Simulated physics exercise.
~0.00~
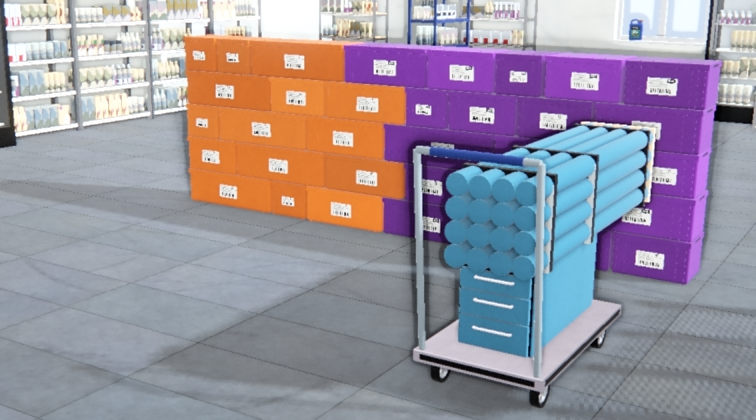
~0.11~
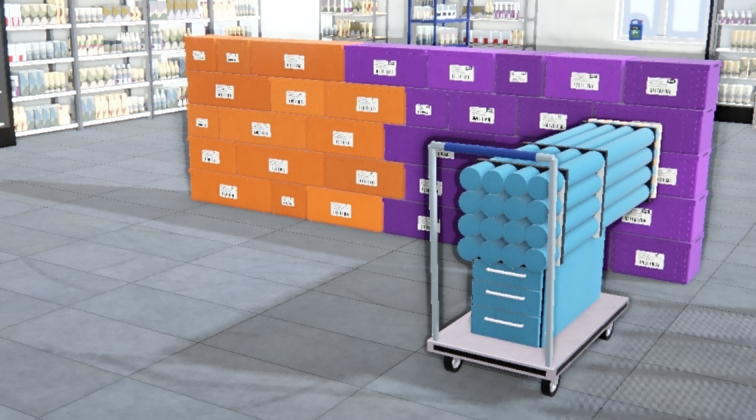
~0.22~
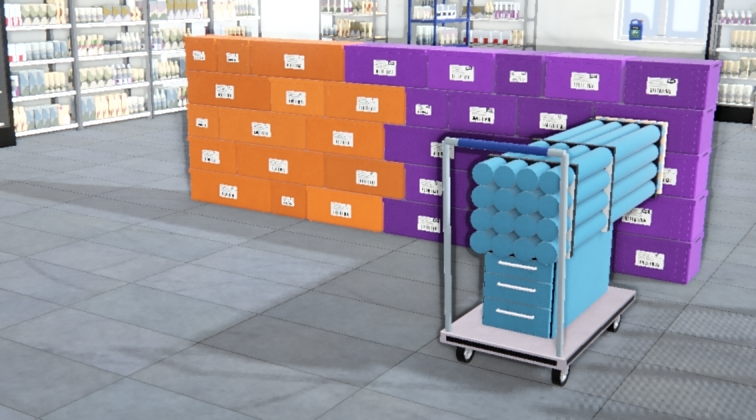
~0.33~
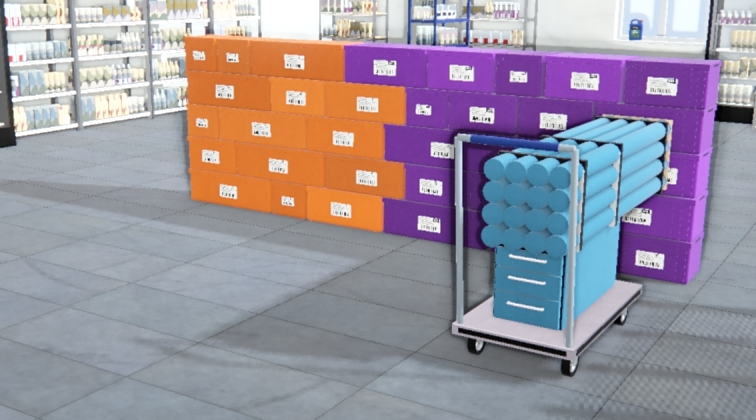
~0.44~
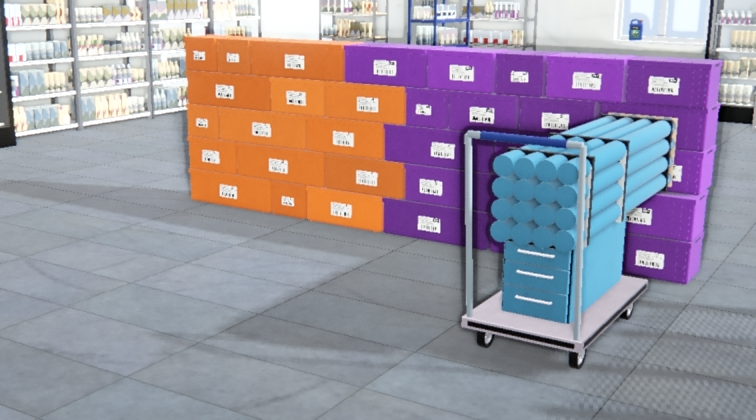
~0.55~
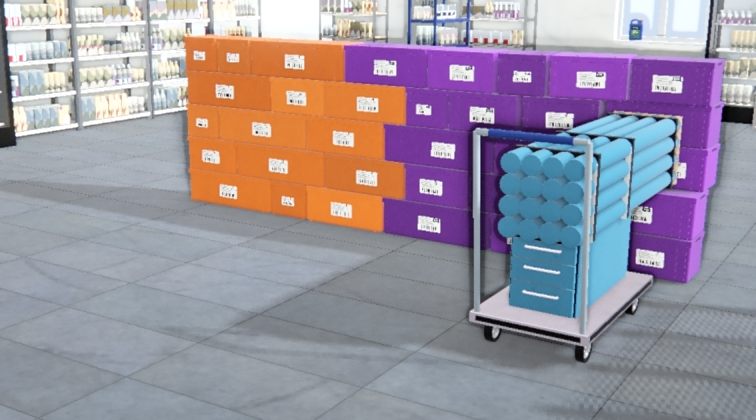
Trolley loaded with blue rolls and a drawer unit rolling unattended into a wall of orange and purple totes, nudging several purple ones.
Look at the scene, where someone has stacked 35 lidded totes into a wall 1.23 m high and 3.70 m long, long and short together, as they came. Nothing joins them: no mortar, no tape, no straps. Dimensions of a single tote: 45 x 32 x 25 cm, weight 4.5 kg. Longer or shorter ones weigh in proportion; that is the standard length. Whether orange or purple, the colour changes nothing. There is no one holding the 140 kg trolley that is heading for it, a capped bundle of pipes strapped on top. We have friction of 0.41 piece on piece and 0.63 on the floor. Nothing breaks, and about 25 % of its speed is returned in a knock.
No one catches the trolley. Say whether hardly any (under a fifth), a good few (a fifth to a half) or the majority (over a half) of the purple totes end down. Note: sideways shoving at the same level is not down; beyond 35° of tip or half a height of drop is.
A good few of them end down.
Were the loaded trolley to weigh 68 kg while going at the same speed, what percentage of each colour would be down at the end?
The split would be orange 0, then purple 40 per cent.
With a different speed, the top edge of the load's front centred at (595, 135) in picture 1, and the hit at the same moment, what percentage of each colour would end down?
You'd end up with orange at 0 per cent down and purple at 20 per cent.
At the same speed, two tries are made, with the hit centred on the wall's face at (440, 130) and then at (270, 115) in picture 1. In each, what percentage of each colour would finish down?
You'd get orange at 0 followed by 40, and purple at 20 followed by 0 percent.
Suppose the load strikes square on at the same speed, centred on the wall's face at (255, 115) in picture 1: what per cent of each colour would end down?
Orange 40 %, purple 0 %.
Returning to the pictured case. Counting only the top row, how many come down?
Exactly 3.
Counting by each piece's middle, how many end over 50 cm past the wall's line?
Estimate: Close to 8 pieces.
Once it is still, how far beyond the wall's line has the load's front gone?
About 50 cm past it.
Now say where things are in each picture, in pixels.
In the first frame (pixels give the middle of a visible side), load (651, 152) 33 cm short of the wall; top purple tote (458, 72); top orange tote (294, 61); none has stirred.
The second frame shows load (657, 149) 21 cm short of the wall; top purple tote (458, 72).
The third frame shows load (663, 146) 9 cm short of the wall; top purple tote (458, 72).
The fourth frame shows load (668, 143) 18 mm into the wall's line; top purple tote (458, 72); one has shifted.
The fifth frame shows load (673, 140) 11 cm into the wall's line; top purple tote (458, 72); movement in 5 of them.
The sixth frame shows load (678, 138) 20 cm into the wall's line; top purple tote (459, 72); top orange tote (295, 61); movement in 6 of them.
After 1.02 s, load 41 cm past the wall's line, still rolling; 3 of the 20 purple totes down (3 of 35 in all colours); top purple tote unmoved.
After 1.62 s, load 49 cm past the wall's line, still rolling; 7 of the 20 purple totes down (7 of 35 in all colours); top purple tote unmoved.
In the end (3.7 s), load 51 cm past the wall's line, stopped; 7 of the 20 purple totes down (7 of 35 in all colours); top purple tote unmoved; top orange tote unmoved. That is 35 per cent. From the last view, middles, top purple tote near (469, 70), top orange tote near (308, 59).
